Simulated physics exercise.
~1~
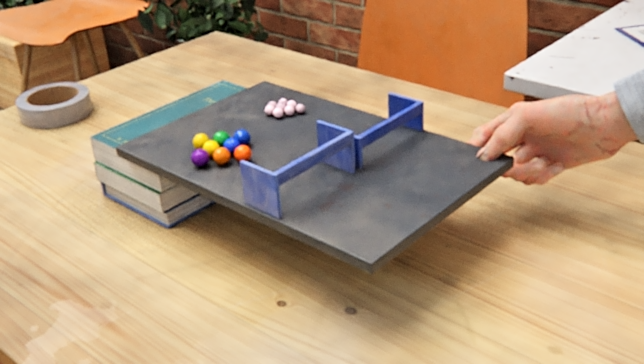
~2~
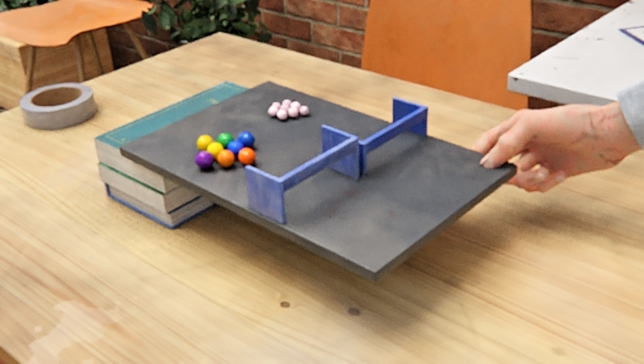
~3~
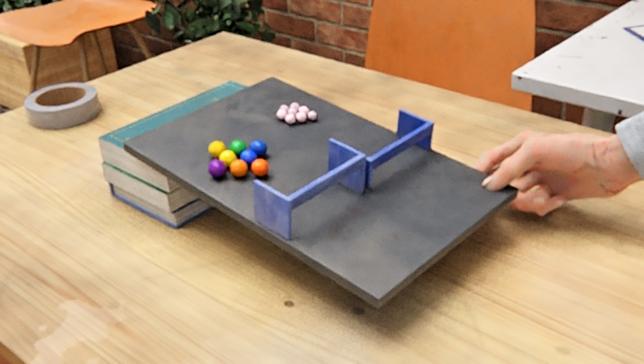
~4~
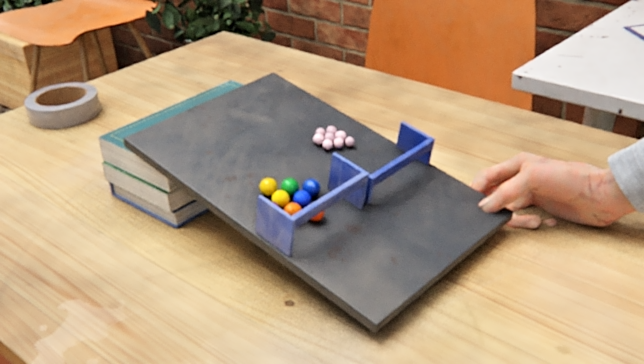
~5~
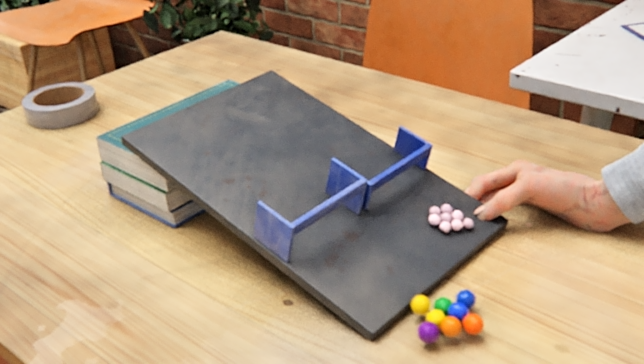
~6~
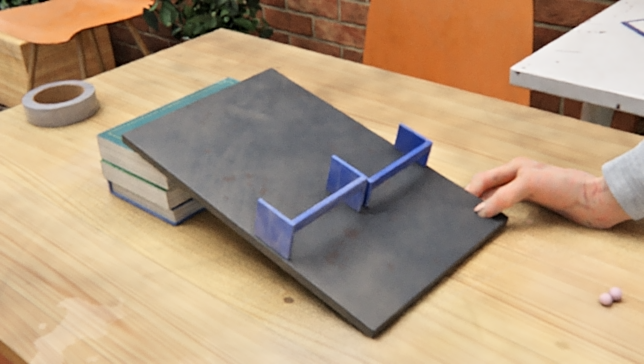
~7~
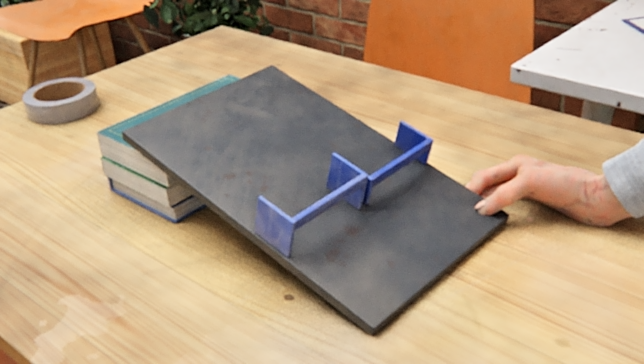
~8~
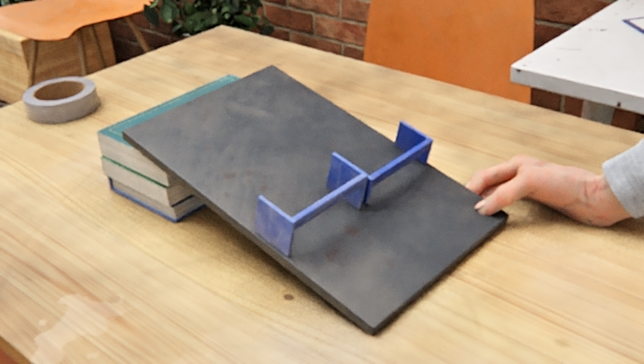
A hand lowers the free end of a dark board propped on books until it rests on the wooden table, and the colorful balls and small pink balls roll down beneath the blue bars, off the board and out of view, leaving it empty.
